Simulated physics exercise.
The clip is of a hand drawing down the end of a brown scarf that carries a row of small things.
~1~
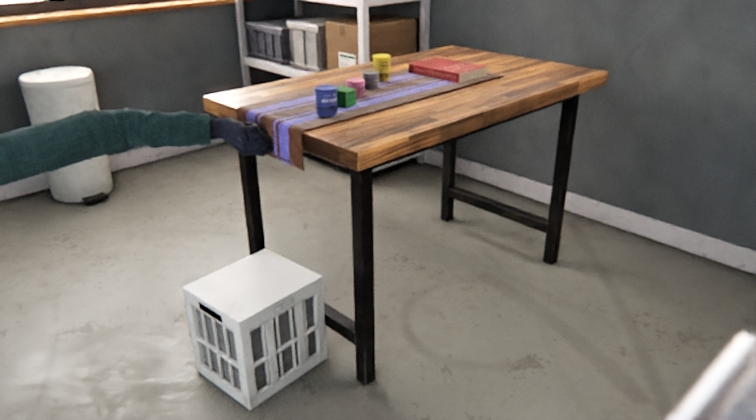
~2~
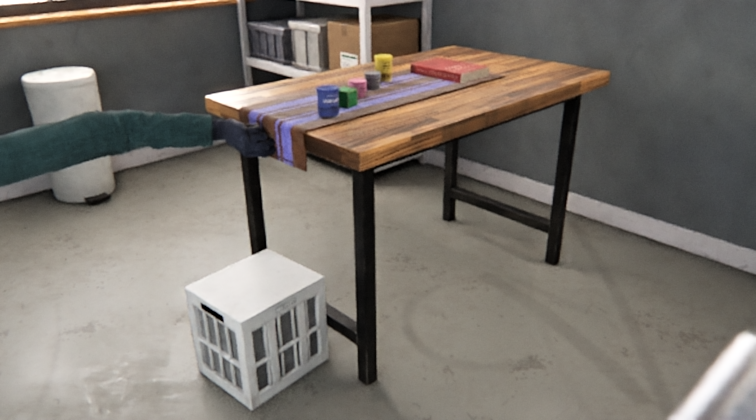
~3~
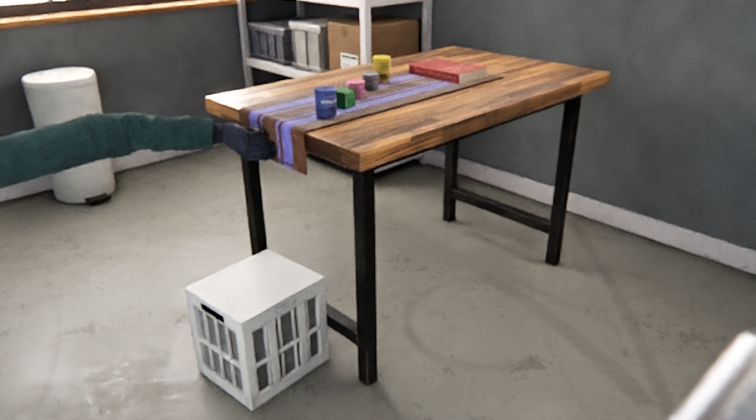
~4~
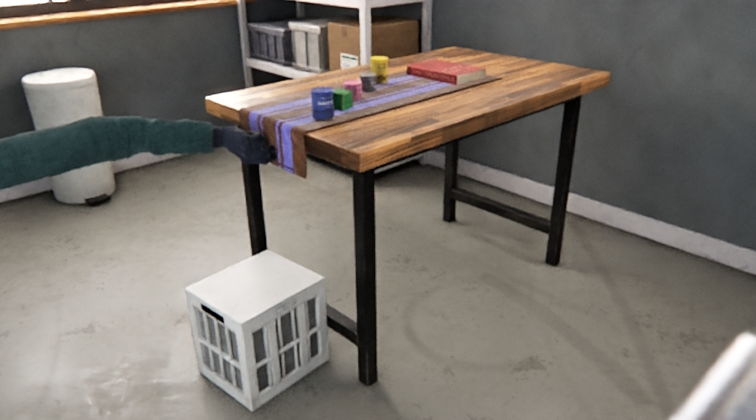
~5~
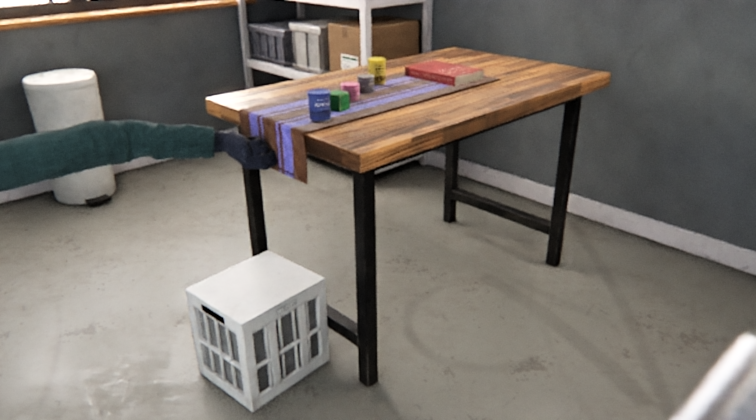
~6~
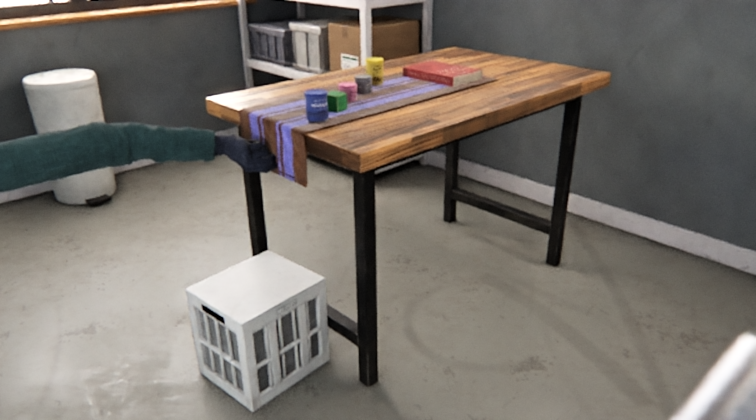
The footage shows a dark-gloved hand in a green sleeve gradually drawing down the end of a striped brown scarf over a wooden table's edge, as the row of small coloured containers on it shifts slightly left.
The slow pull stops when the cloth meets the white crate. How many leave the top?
It carries off three.
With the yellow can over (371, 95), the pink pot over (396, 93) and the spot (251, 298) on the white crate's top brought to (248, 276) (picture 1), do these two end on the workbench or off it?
The yellow can does not fall; the pink pot keeps its place on top.
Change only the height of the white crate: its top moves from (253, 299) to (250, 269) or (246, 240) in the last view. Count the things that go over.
It would be 2 and 1.
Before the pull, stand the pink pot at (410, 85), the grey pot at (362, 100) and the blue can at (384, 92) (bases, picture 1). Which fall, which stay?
The pink pot holds on; the grey pot falls; the blue can keeps its place on top.
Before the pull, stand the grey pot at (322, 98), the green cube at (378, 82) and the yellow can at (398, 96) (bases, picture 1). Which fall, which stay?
The grey pot tumbles off; the green cube stays on; the yellow can stays on.
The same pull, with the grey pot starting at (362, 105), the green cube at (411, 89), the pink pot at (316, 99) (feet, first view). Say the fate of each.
The grey pot is carried off; the green cube does not fall; the pink pot is carried off.
Soon after, hem near (276, 208); blue can gone.
Then, hem near (278, 241); blue can and green cube gone.
Further on, hem on the crate; blue can, green cube and pink pot gone.
At rest, hem on the crate; blue can, green cube and pink pot gone. The answer is three.
